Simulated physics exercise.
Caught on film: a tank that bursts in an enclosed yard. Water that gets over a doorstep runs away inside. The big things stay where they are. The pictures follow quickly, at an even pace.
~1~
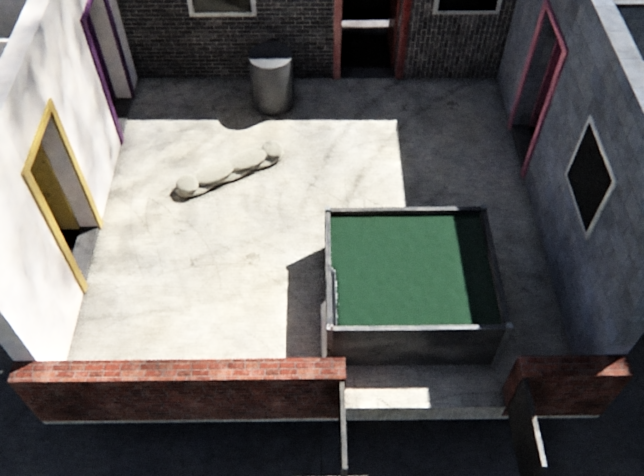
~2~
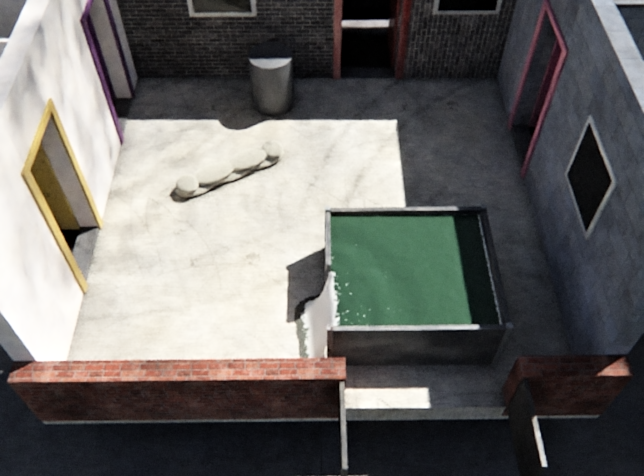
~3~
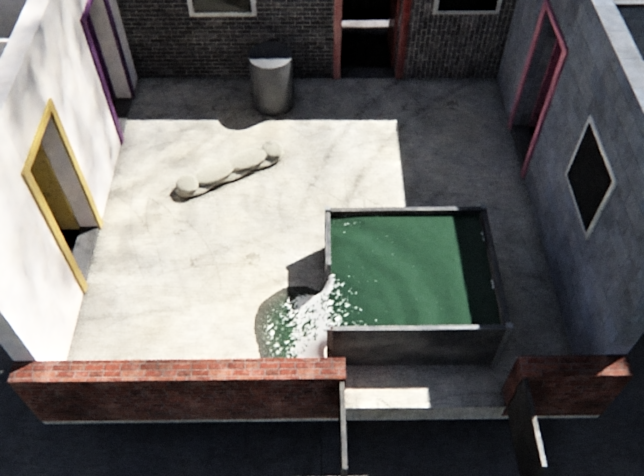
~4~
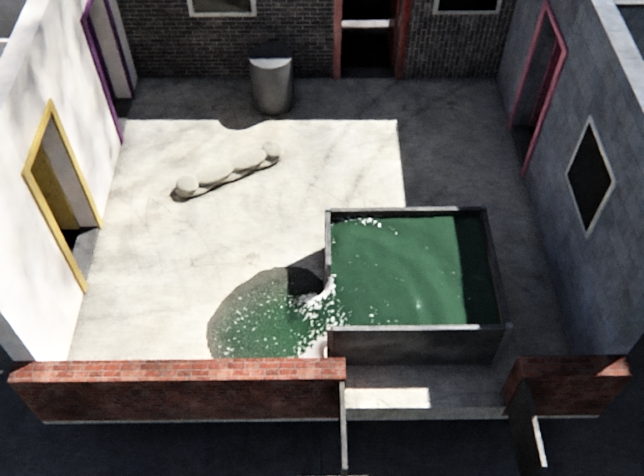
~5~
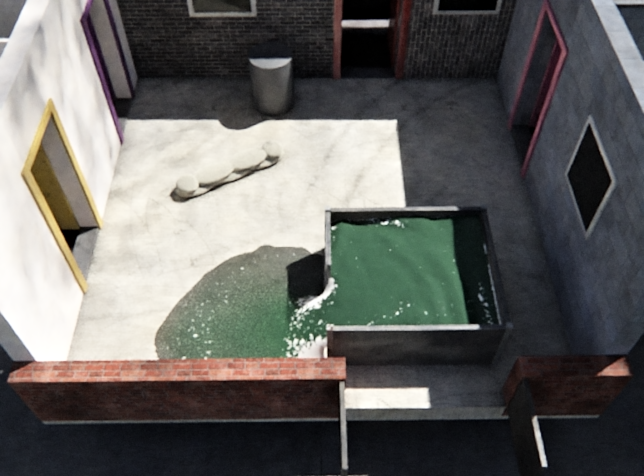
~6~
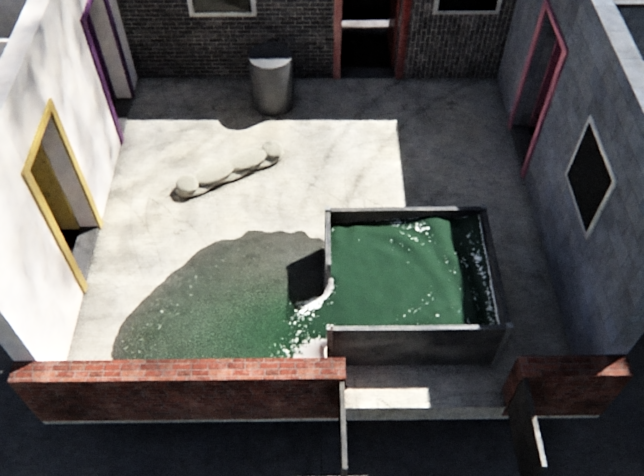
A square tank of green water in a walled yard burst open on its left side, and the water gushed out in white froth, then spread leftward across the pale floor in a widening pool.
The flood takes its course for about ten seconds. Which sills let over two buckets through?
The pink door admits no more than that; the purple door lets in a lot; the yellow door lets in a lot; the red door admits no more than that.
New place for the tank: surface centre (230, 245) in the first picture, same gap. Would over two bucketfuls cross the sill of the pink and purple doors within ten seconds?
In short: The pink door holds; the purple door floods.
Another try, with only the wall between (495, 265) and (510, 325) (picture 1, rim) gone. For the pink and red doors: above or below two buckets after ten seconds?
My reading: Pink door takes less, red door takes more.
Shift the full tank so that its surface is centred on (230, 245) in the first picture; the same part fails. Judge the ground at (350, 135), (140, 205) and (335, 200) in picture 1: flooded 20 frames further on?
In that order: Dry, wet, not flooded.
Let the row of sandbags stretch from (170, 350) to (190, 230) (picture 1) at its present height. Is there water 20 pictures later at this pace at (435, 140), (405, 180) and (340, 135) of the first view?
In that order: Clear, clear, wet.
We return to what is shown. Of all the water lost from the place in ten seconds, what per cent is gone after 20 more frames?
Close to 35 %.
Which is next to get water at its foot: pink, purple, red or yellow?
It is the yellow door.
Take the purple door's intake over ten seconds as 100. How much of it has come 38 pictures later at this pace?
Close to 30 %.
A moment on, water covers 25 % of the floor; the pink door not reached, the purple door not reached, the yellow door under two buckets in, the red door not reached.
Next, water covers 30 % of the floor; the pink door not reached, the purple door not reached, the yellow door over two buckets in, the red door not reached.
Then, water covers 45 % of the floor; the pink door not reached, the purple door under two buckets in, the yellow door far over two buckets in, the red door not reached.
Later, water covers 80 % of the floor; the pink door not reached, the purple door over two buckets in, the yellow door far over two buckets in, the red door wet at the sill, nothing in.
In the end, water covers 95 % of the floor; the pink door wet at the sill, nothing in, the purple door far over two buckets in, the yellow door far over two buckets in, the red door wet at the sill, nothing in.
